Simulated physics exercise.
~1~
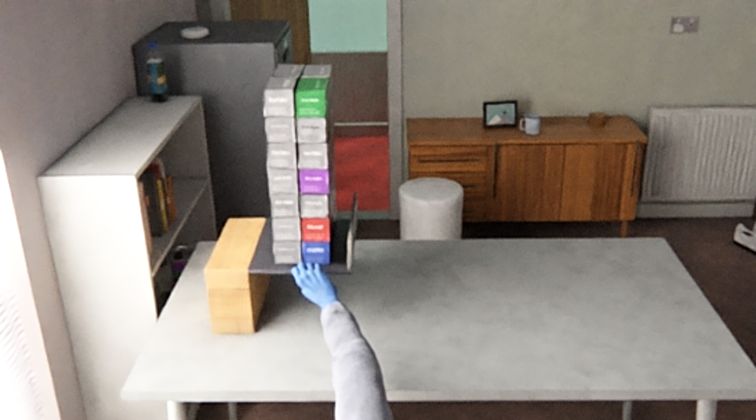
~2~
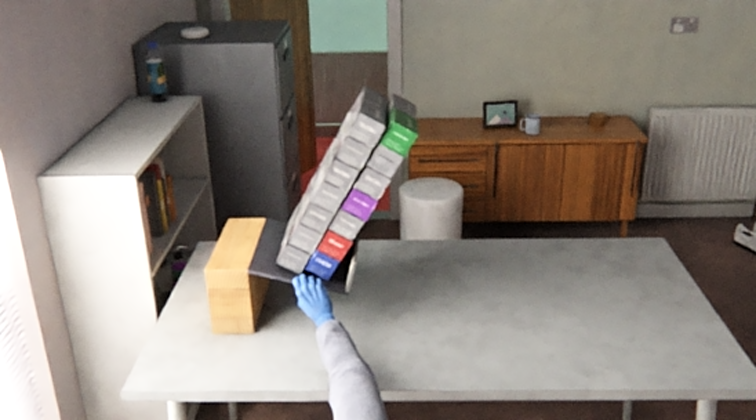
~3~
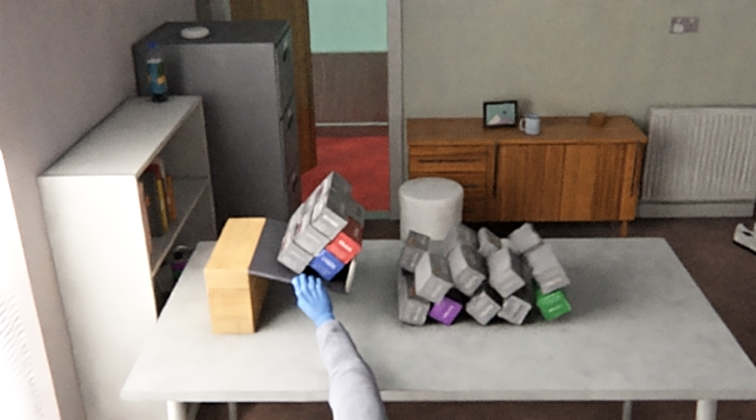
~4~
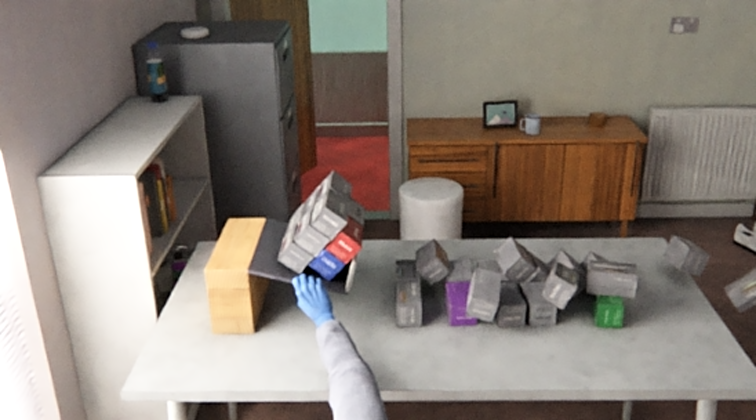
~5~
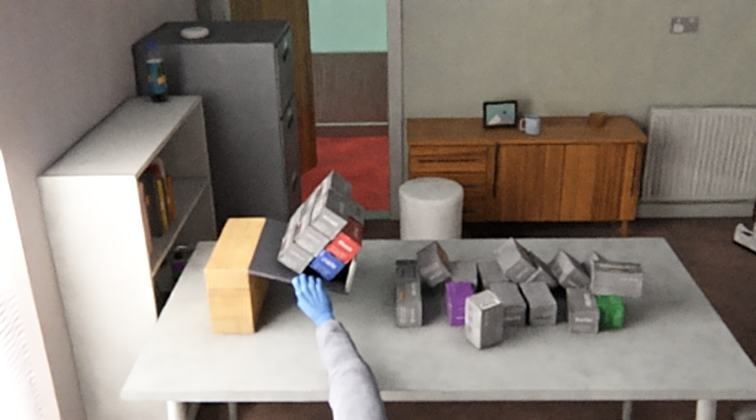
A tall stack of packets tips right on a tilting tray, mostly spilling across the table.
